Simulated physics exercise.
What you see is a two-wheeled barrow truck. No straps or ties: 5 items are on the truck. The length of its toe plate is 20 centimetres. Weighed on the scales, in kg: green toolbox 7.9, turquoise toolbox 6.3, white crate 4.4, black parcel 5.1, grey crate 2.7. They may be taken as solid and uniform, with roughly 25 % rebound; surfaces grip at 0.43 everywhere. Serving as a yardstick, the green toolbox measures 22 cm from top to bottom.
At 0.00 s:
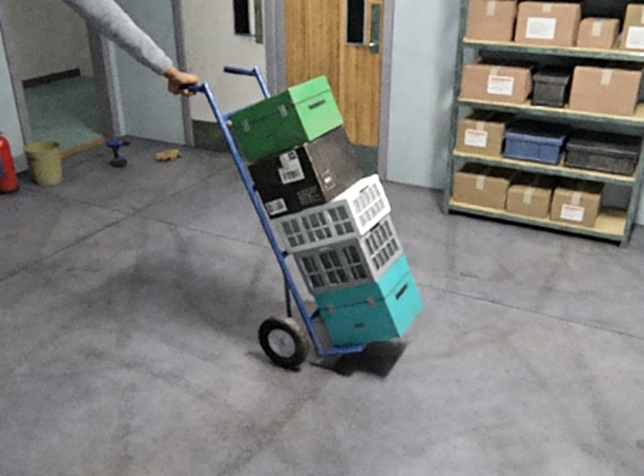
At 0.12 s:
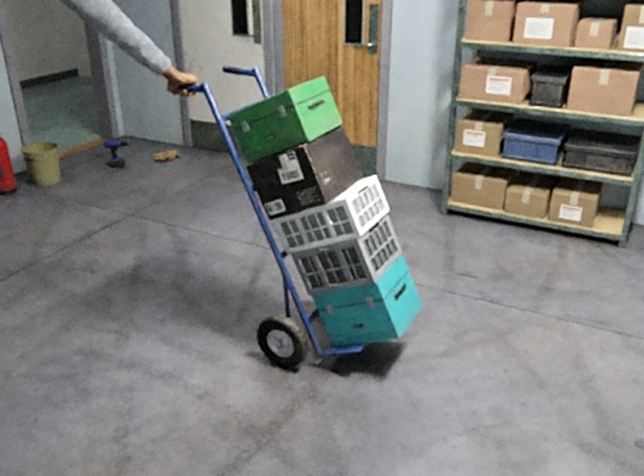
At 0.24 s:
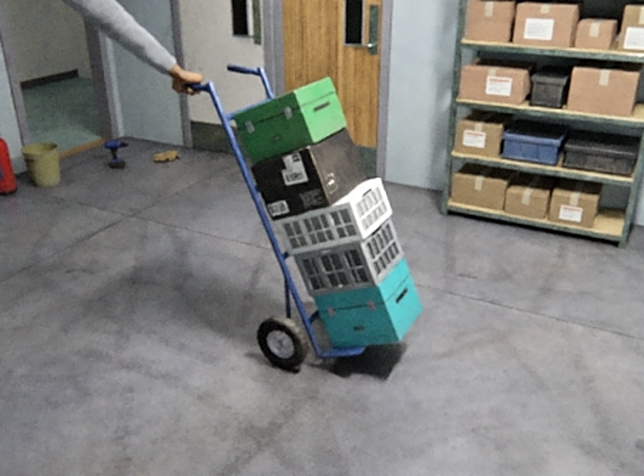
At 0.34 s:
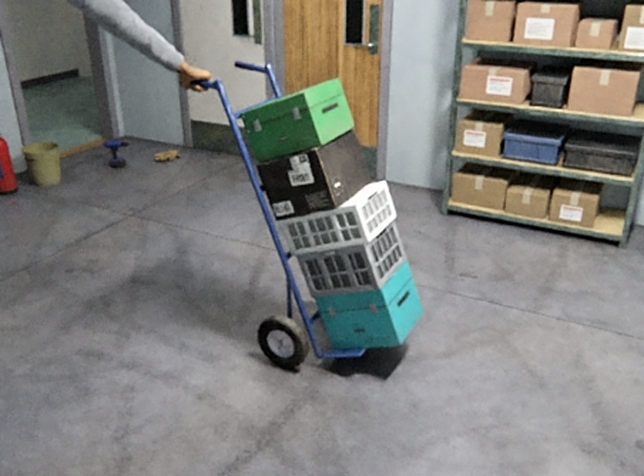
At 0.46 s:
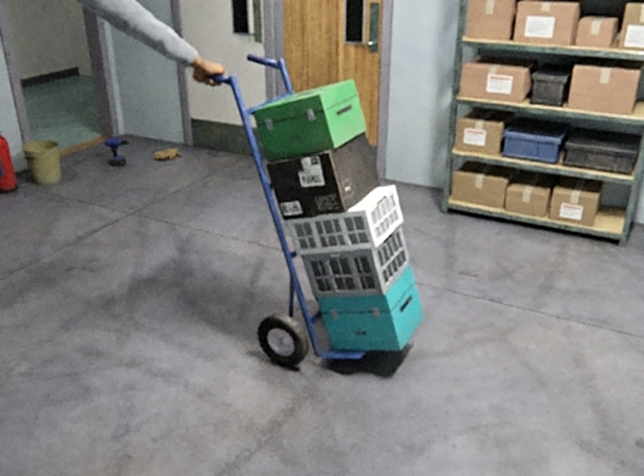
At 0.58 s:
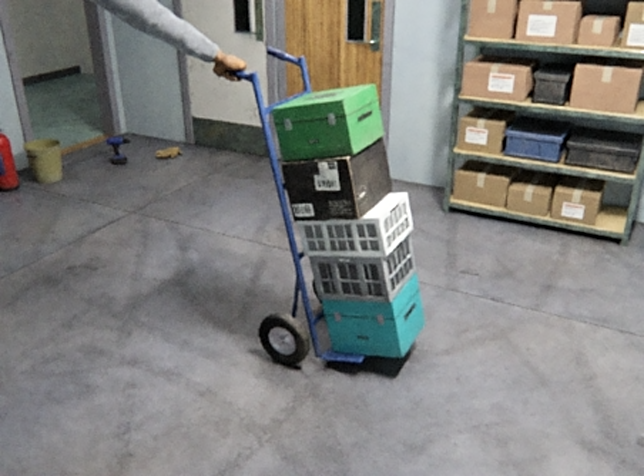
At first, a hand at the left grips a blue two-wheeled hand truck tilted back to the left, its stack of five boxes and crates leaning with it. The tilt barely changes, then the hand moves right, swinging the truck and its green-topped stack partway towards upright while the wheels stay in place.
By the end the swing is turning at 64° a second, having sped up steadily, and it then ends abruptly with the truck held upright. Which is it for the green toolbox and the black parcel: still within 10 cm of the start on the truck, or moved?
I expect the green toolbox to travel too far; I expect the black parcel to travel too far.
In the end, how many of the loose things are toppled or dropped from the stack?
So, 5 in all.
After 1.48 s, truck upright; black parcel tipped 26° from how it sat near (455, 209); green toolbox tipped 26° from how it sat near (489, 162); white crate tipped 26° from how it sat.
After 1.88 s, truck upright; green toolbox, white crate and black parcel now dropped from the stack; grey crate tipped 56° from how it sat; turquoise toolbox tipped 56° from how it sat.
At rest (3.2 s), dropped from the stack, green toolbox, white crate, black parcel and grey crate; tipped over on the truck, turquoise toolbox. Seen from the same camera at the end, black parcel near (621, 394).
